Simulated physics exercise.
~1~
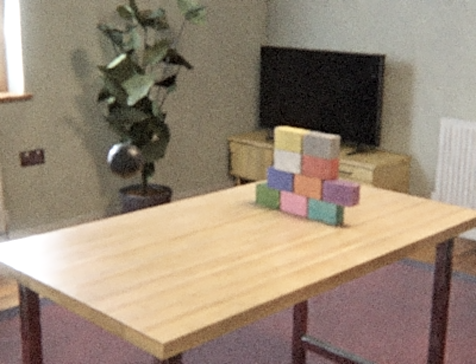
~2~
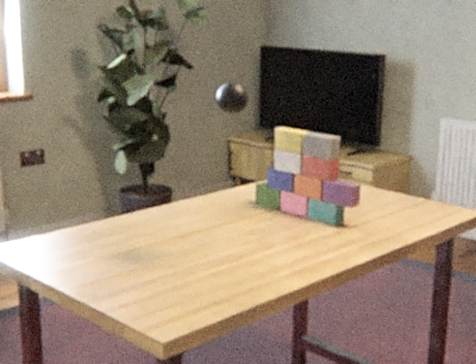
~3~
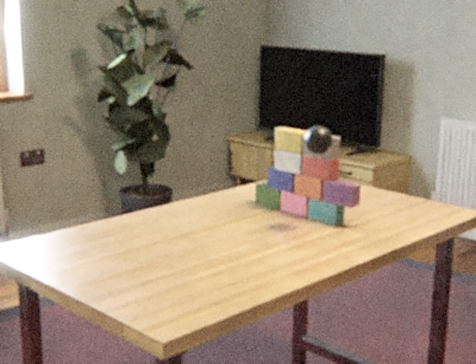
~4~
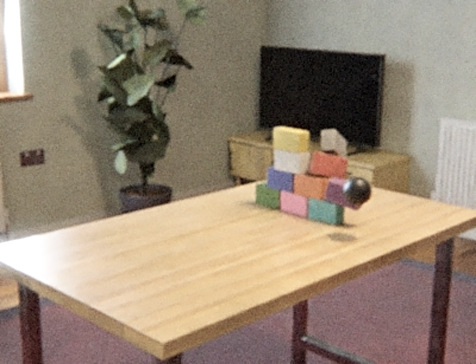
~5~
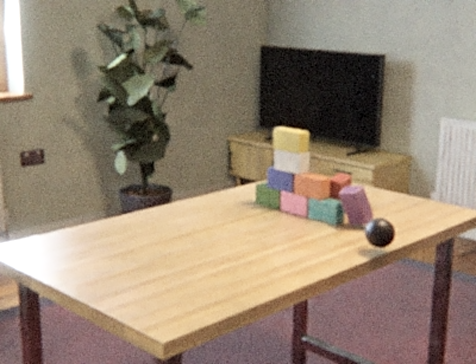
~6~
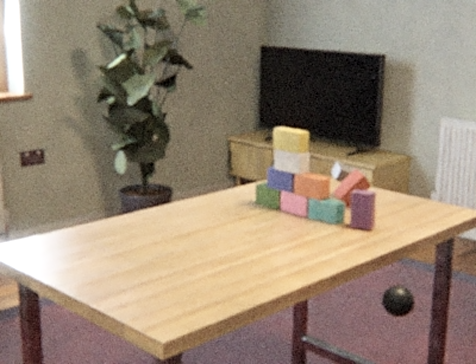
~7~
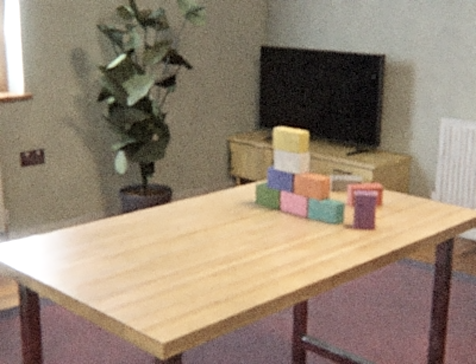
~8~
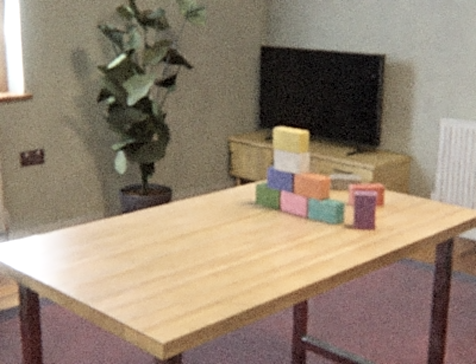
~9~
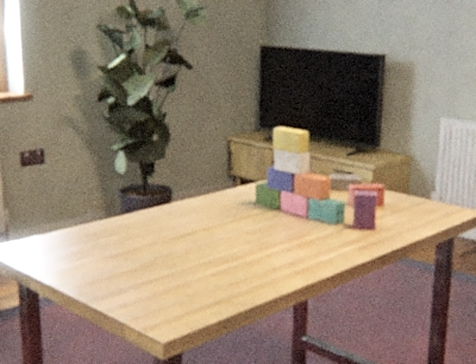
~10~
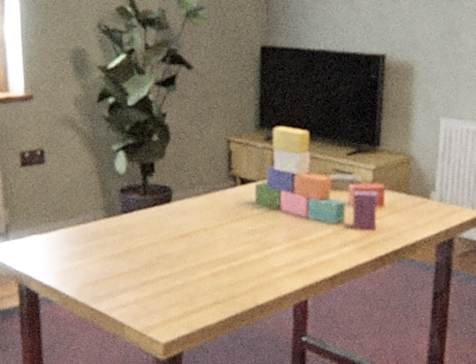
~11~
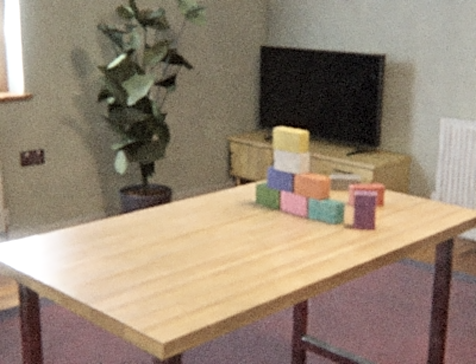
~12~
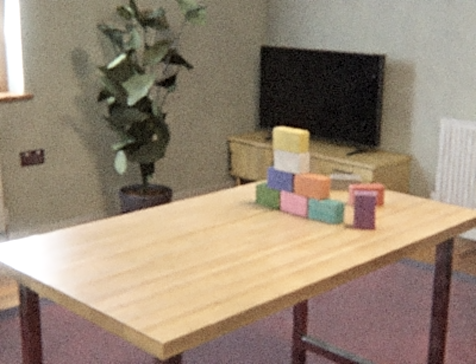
On a wooden table, a dark ball flew in from the left and struck the right side of a stack of colored blocks, then dropped off the table, leaving the grey, red and purple blocks toppled while the rest stayed stacked.
